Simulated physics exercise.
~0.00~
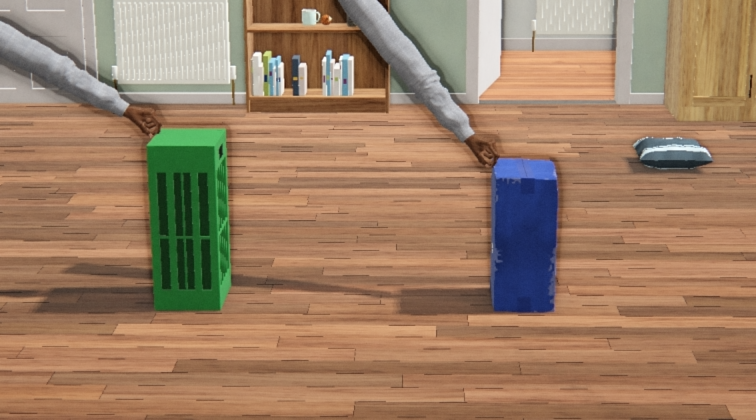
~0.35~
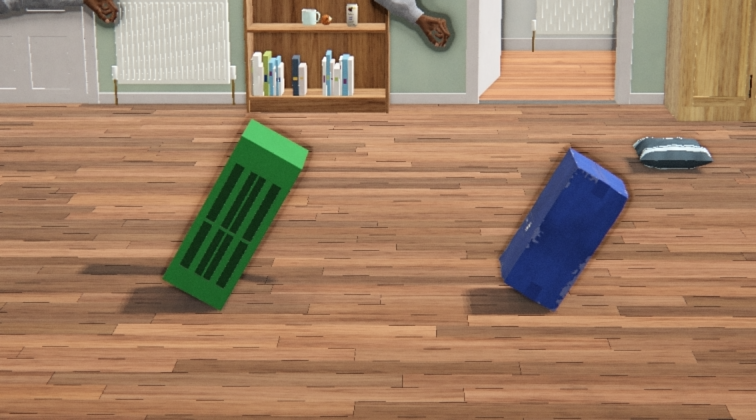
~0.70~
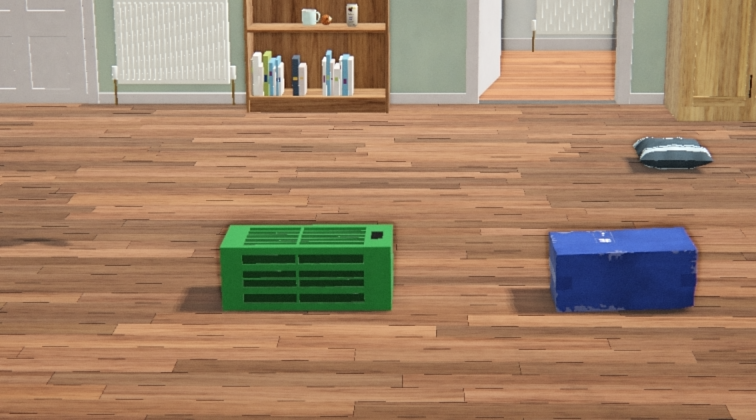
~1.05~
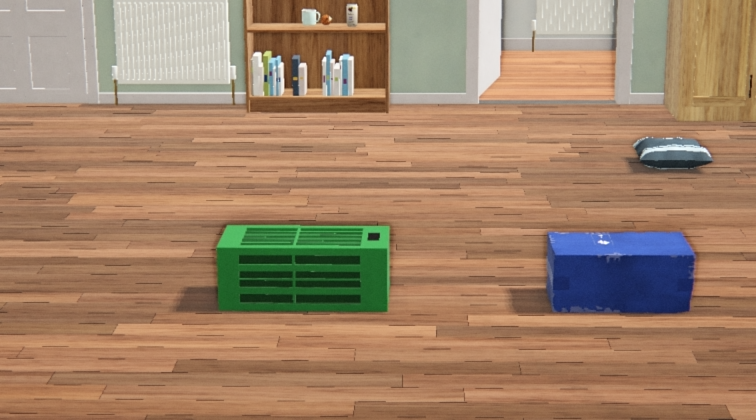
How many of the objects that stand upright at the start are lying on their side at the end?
Two of them are, the green crate and the blue parcel, both of which have toppled over onto the wooden floor.
